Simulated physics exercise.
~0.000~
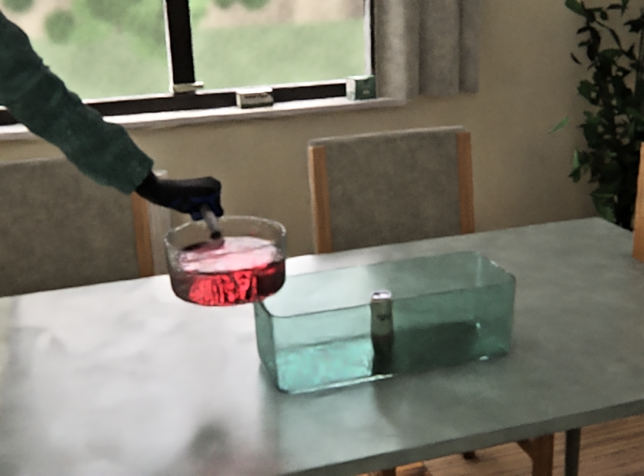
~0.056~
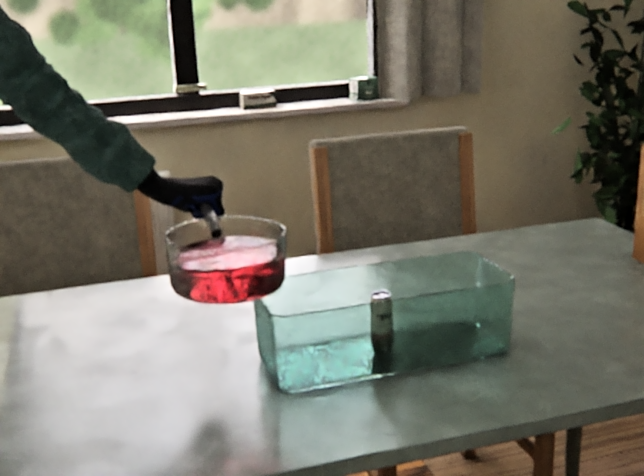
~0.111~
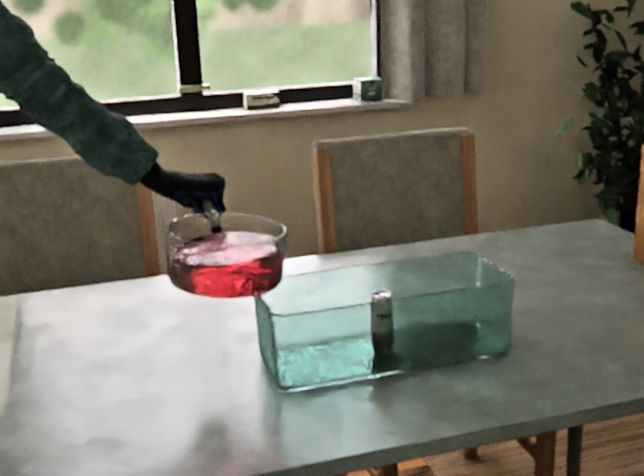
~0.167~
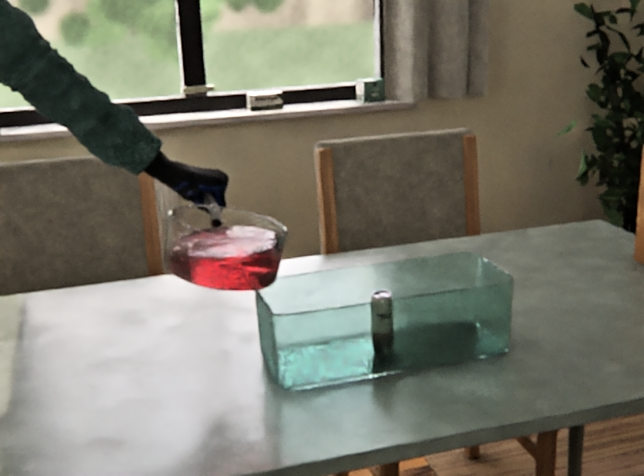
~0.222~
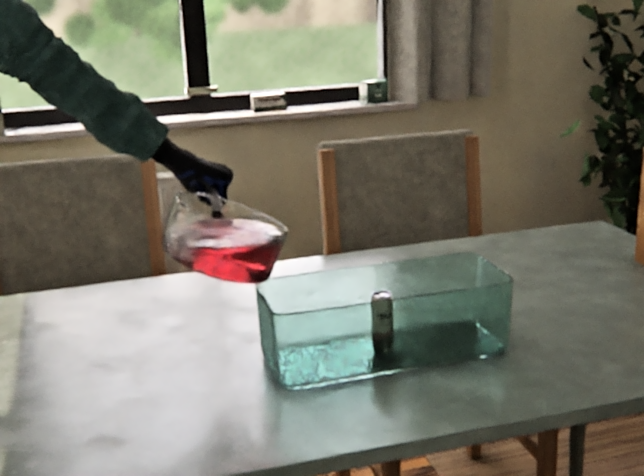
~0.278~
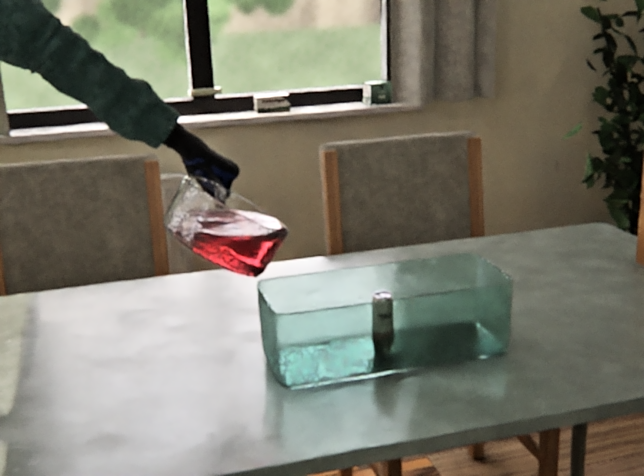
A dark-gloved hand in a green sleeve holds a round glass pot of red liquid above the left end of a long, pale green glass basin with a small upright tin inside. They are on a grey table before chairs, a window and a plant, seen from slightly above. The hand steadily tilts the pot rightward, its liquid shifting toward the lower edge, while the view drifts very slightly.
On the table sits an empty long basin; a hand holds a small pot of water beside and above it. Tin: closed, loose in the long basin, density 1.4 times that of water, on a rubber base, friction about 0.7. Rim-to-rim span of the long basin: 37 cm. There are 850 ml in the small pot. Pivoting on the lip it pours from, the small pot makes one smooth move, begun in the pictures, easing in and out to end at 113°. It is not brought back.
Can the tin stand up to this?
It tips.
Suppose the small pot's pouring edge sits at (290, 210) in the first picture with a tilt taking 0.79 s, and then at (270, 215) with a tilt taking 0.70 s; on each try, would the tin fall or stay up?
In the first try it remains standing; in the second it comes down.
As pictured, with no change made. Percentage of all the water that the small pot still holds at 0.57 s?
About 32 percent.
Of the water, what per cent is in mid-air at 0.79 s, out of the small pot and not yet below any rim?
About 10 % of the total.
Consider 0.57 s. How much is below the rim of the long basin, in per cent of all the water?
About 12 per cent.
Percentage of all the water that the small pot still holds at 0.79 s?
About 2 % is still there.
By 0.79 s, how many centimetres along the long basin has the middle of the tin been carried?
It has moved some 4 cm.
After 0.57 s the tilt is 97° and 32 per cent is still to pour; the tin stands where it began.
After 0.79 s the tilt is 113° and 2 per cent is still to pour; the tin leans 38°.
After 1.01 s the tilt is 113° and 0 per cent is still to pour; the tin lies on its side.
After 1.26 s the tilt is 113° and 0 per cent is still to pour; the tin lies on its side.
In the end the tin lies on its side.
